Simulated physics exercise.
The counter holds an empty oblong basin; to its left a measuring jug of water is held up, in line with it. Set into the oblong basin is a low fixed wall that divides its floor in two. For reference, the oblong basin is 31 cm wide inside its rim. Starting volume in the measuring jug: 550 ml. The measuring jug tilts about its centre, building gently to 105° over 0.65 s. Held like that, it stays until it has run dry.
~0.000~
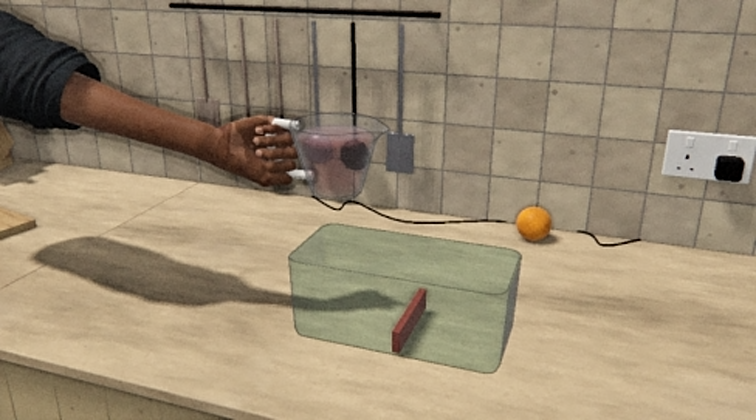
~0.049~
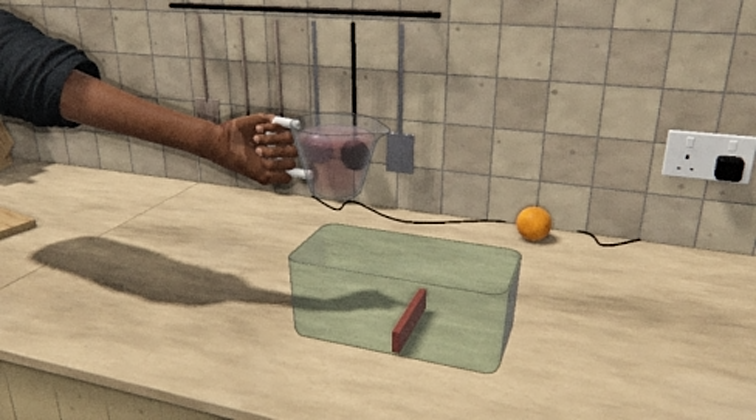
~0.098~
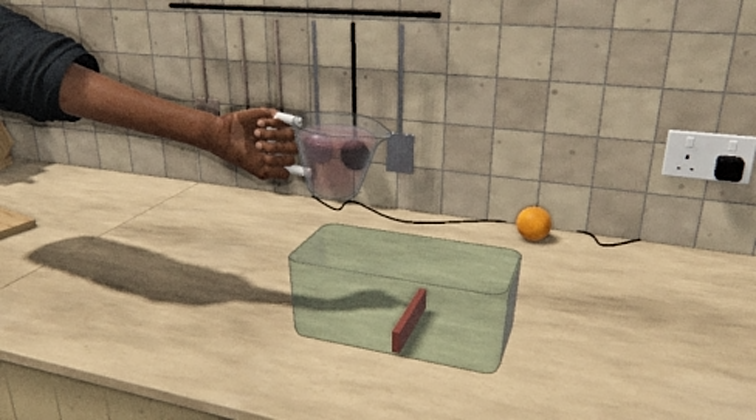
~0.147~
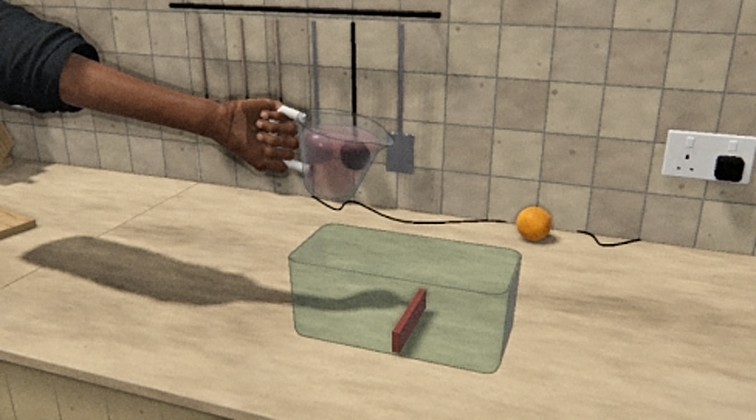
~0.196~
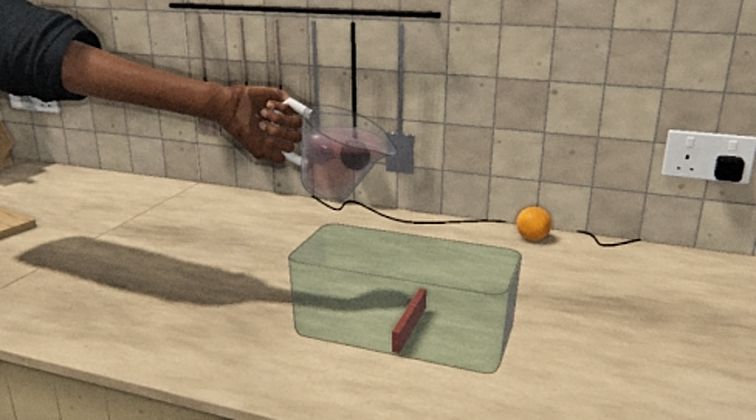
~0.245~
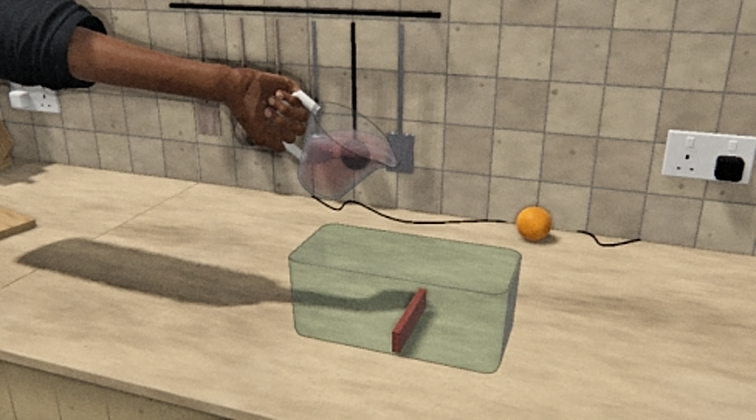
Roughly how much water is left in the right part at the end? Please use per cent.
Roughly 56 per cent is left in the right part.
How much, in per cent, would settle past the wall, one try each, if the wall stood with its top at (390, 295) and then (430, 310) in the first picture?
The first try gives 90 percent and the second 25 percent.
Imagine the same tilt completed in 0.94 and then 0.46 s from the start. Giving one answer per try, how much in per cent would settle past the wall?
First 70, then 45 per cent.
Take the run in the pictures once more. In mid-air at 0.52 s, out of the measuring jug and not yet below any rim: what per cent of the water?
At that moment, about 26 percent.
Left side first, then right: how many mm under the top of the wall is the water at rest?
I'd say some 24 mm on the left and some 18 mm on the right.
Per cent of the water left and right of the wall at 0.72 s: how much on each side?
I'd say some 34 in a hundred on the left and 58 on the right.
By 0.52 s the tilt is 94° and 34 per cent is still to pour, 3 is left of the wall and 36 right of it.
By 0.72 s the tilt is 105° and 2 per cent is still to pour, 34 is left of the wall and 57 right of it.
By 0.92 s the tilt is 105° and 0 per cent is still to pour, 41 is left of the wall and 56 right of it.
By 1.15 s the tilt is 105° and 0 per cent is still to pour, 42 is left of the wall and 56 right of it.
At rest 42 per cent lies left of the wall, 56 right of it and 2 outside.
